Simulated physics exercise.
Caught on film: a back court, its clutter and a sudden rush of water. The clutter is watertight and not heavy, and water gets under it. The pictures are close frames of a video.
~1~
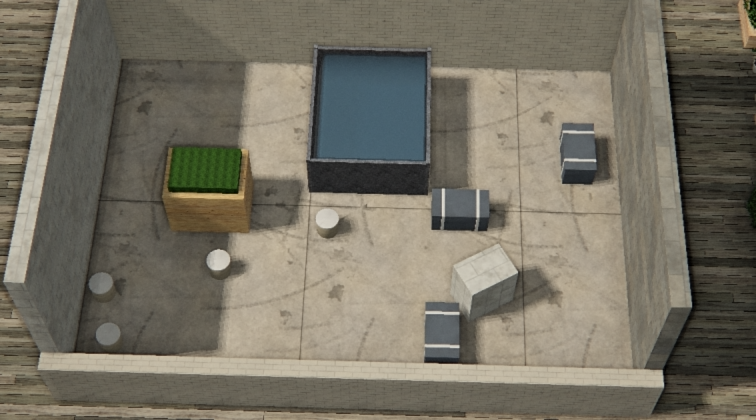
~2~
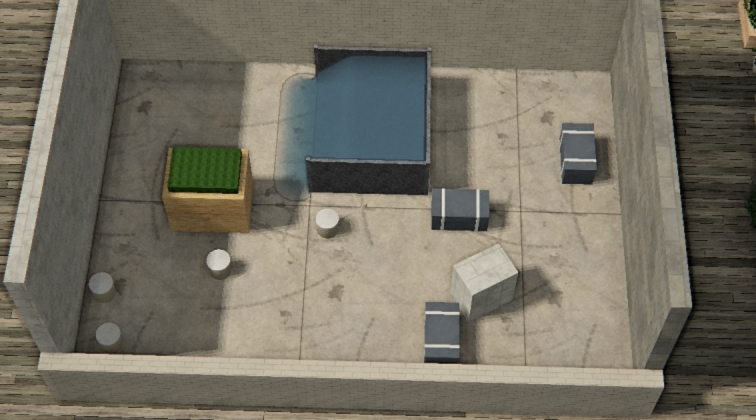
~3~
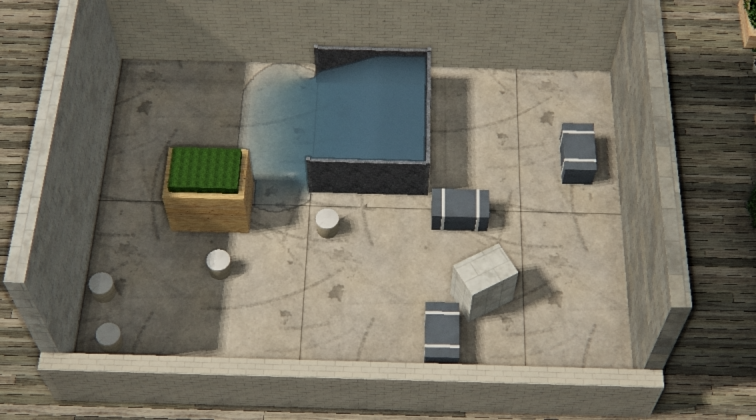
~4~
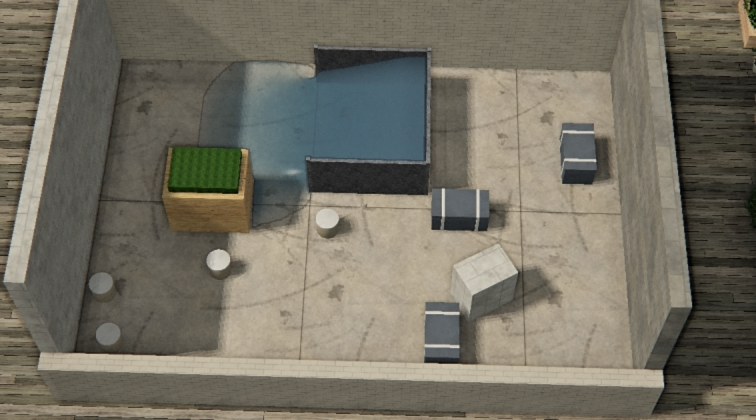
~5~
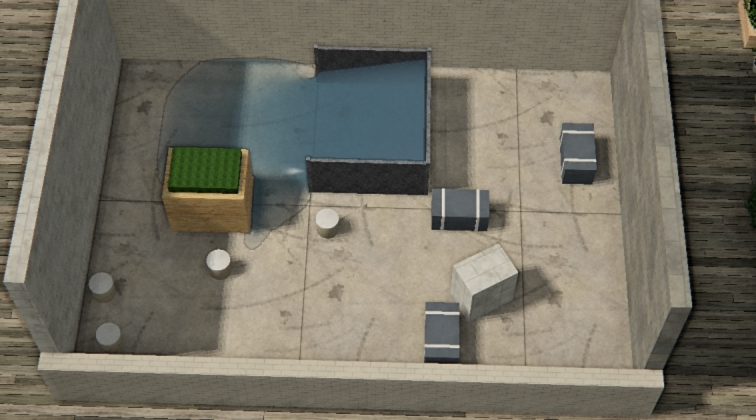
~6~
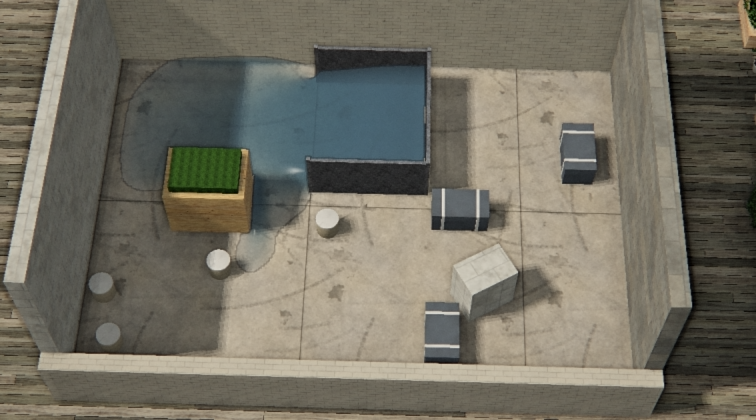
Water pours from the tank's open left side and spreads around the grass-topped wooden box.
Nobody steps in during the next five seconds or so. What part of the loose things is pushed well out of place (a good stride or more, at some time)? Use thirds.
It is one to two thirds.
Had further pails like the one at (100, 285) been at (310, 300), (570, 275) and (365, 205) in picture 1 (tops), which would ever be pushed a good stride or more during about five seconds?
In turn: Swept aside, short of that, less than that.
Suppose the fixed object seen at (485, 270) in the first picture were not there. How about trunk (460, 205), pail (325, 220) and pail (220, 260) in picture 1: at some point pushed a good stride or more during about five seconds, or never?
In that order: Not that far, swept aside, pushed that far.
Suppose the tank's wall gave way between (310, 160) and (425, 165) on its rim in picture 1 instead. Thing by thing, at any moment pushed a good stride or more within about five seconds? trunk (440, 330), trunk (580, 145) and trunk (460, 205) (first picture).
As listed: Yes, no, no.
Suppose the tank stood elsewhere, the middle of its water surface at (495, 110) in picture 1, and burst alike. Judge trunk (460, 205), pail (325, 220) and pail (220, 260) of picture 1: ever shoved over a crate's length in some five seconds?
As listed: Short of that, that far or more, pushed that far.
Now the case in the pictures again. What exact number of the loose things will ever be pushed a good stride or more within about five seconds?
The number is 4.
A moment on, 0 of 7 are well off their spots; 0 afloat.
Next, 1 of 7 are well off their spots; 0 afloat.
Later, 2 of 7 are well off their spots; 3 afloat.
In the end, 4 of 7 are well off their spots, and 4 have been at some point; 3 afloat.
